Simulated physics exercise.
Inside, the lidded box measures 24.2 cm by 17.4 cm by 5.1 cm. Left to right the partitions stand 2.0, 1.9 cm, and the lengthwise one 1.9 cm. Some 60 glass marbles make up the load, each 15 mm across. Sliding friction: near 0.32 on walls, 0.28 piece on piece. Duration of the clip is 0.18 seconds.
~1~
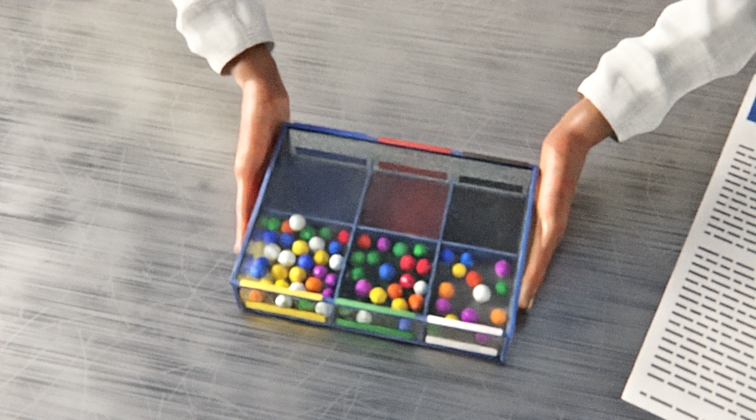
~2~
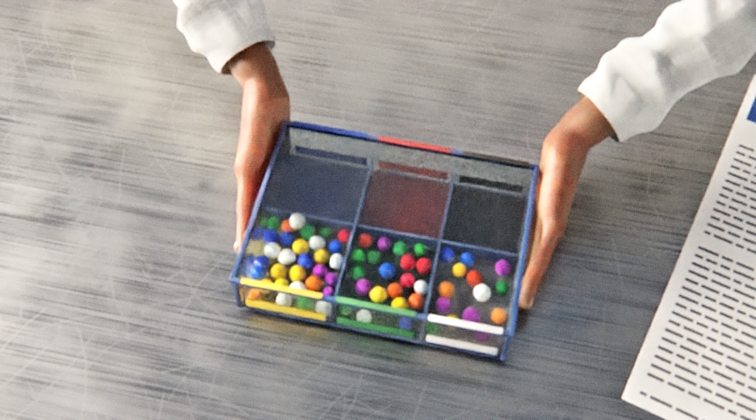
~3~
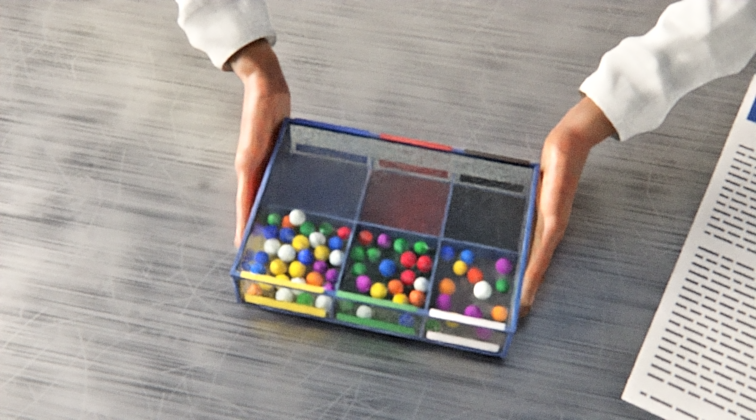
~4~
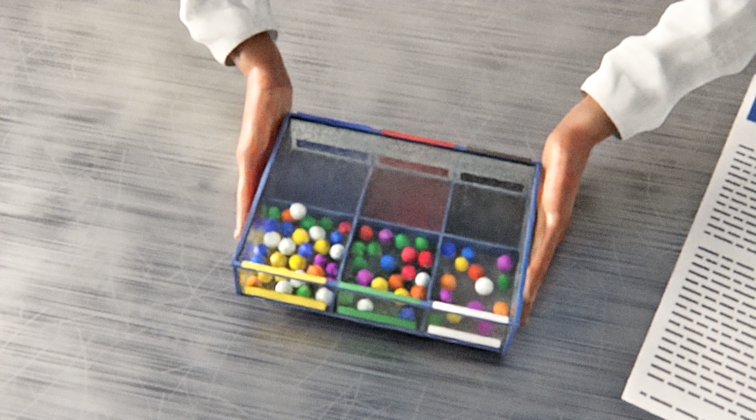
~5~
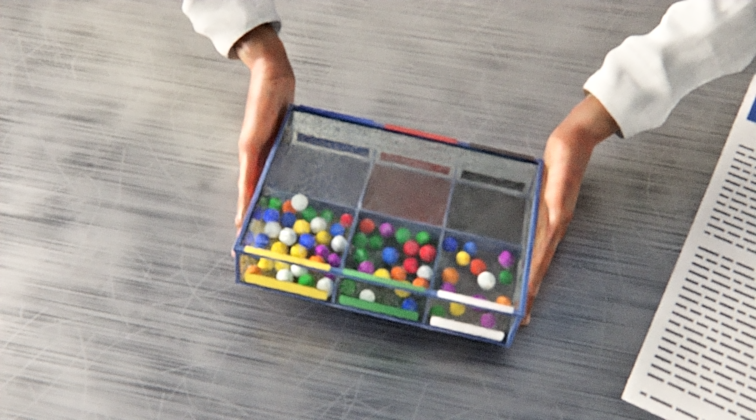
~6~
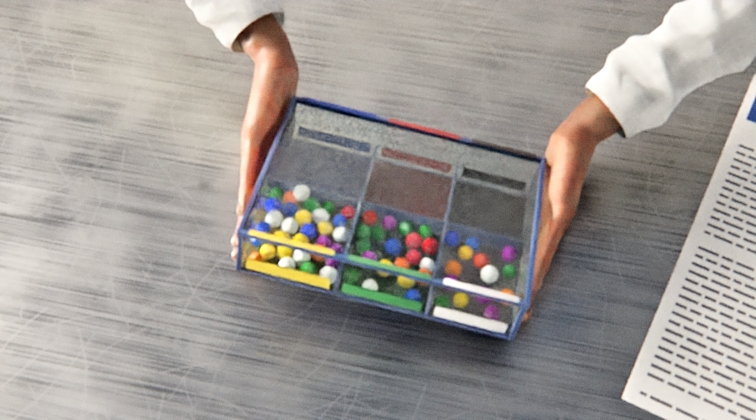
A clear divided box of colorful little balls was held between two hands over a gray table, and the hands slowly tilted it slightly, raising the back while the balls mostly stayed in place.
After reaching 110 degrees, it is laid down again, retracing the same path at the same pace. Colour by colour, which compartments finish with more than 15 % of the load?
Red: Yes, blue: No, green: No, yellow: No, white: No, black: Yes.
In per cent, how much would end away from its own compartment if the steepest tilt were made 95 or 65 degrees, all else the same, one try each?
95 and 15 %.
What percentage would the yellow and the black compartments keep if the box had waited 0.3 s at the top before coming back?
Final amounts would be yellow 0% and black 65%.
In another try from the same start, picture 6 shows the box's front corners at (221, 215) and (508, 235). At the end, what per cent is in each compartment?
Result - red: 25 %; blue: 70 %; green: 0 %; yellow: 0 %; white: 0 %; black: 5 %.
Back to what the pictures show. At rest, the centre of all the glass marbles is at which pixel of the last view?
(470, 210) or so.
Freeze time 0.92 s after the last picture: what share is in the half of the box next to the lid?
About 80 %.
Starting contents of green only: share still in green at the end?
0 %.
Then, 0.92 s after the last picture, tilt 110 degrees; red 25 %, blue 10 %, green 20 %, yellow 15 %, white 15 %, black 10 %.
Then, 1.54 s after the last picture, tilt 50 degrees; red 30 %, blue 5 %, black 65 %.
Then, 2.21 s after the last picture, tilt 0 degrees; red 30 %, blue 5 %, black 65 %.
In the end, red 30 %, blue 5 %, green 0 %, yellow 0 %, white 0 %, black 65 %.
